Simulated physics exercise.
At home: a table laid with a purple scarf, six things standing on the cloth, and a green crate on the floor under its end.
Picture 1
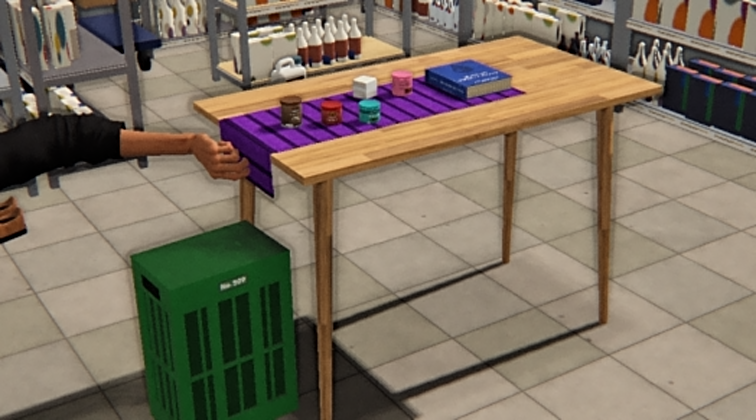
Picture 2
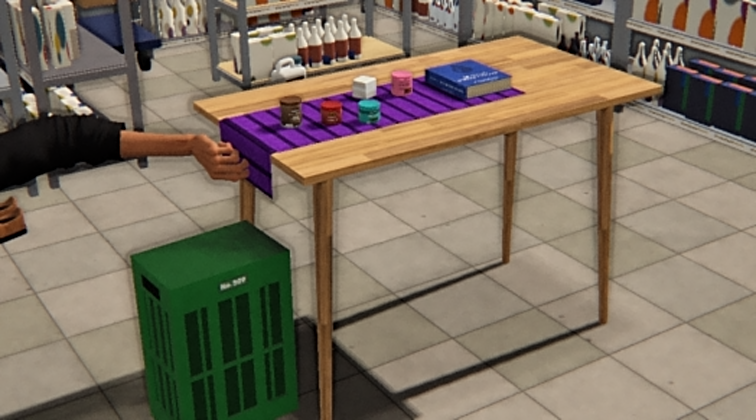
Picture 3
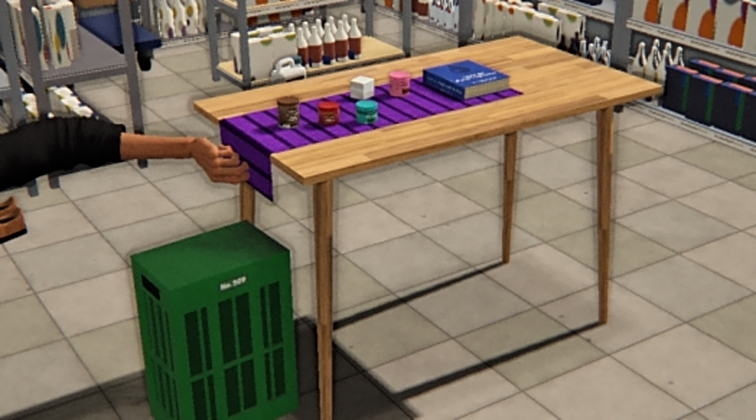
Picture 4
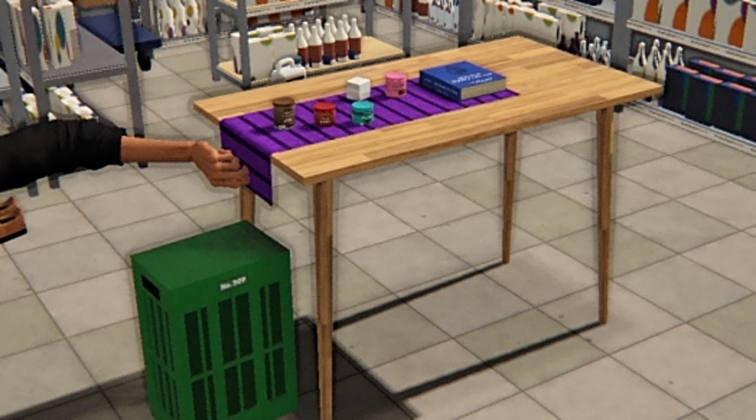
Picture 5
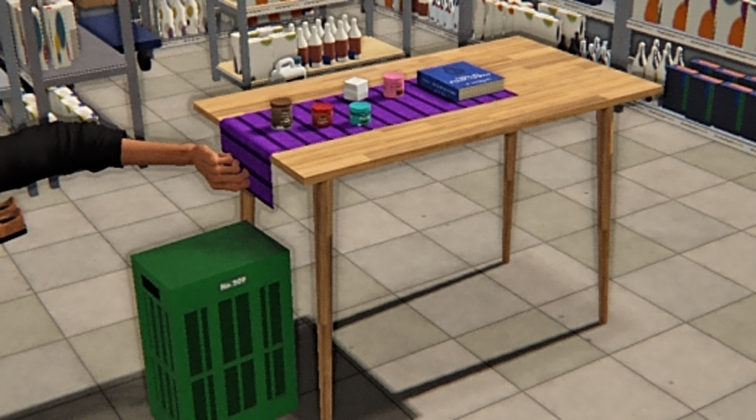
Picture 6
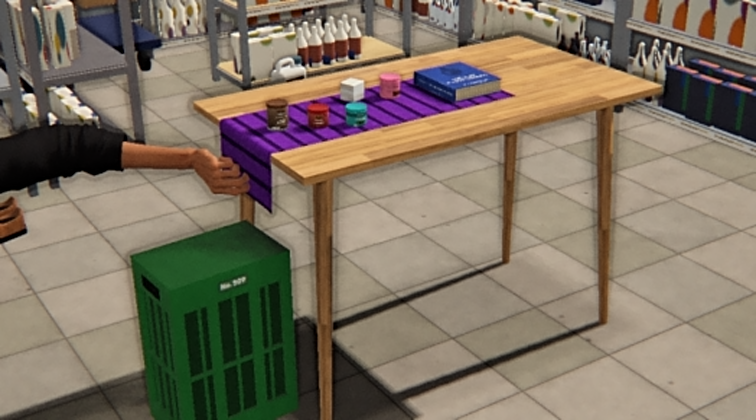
A hand slowly pulls a purple cloth leftward, carrying small containers and a blue book along.
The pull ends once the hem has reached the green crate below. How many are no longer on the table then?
The answer is one.
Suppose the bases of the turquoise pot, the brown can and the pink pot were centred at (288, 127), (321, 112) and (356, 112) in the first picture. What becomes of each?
The turquoise pot goes over; the brown can survives; the pink pot holds on.
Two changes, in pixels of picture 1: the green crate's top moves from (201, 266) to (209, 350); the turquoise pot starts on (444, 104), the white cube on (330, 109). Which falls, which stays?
The turquoise pot holds on; the white cube tumbles off.
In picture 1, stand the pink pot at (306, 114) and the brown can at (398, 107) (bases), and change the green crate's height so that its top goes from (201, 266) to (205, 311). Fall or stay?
The pink pot goes over; the brown can does not fall.
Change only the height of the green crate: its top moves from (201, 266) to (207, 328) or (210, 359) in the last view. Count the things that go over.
Over the edge go 3 and 4.
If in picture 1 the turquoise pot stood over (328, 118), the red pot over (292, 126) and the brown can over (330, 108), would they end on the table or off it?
The turquoise pot survives, the red pot falls, the brown can survives.
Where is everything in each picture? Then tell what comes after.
The first frame shows hem (273, 198); brown can (291, 99); red pot (331, 104); turquoise pot (369, 103); white cube (365, 79); pink pot (402, 74); top of the crate (201, 266).
The second frame shows hem (273, 199); brown can (290, 99).
The third frame shows hem (273, 202); red pot (329, 104).
The fourth frame shows hem (272, 207); turquoise pot (362, 105); top of the crate (201, 266).
The fifth frame shows hem (274, 209); white cube (356, 81).
The sixth frame shows hem (272, 214); brown can (277, 102); red pot (318, 107); turquoise pot (356, 106); white cube (352, 82); pink pot (390, 76).
Soon after, hem near (249, 219); all still up.
After that, hem on the crate; brown can gone.
In the end, hem on the crate; brown can gone. Over the edge go one.
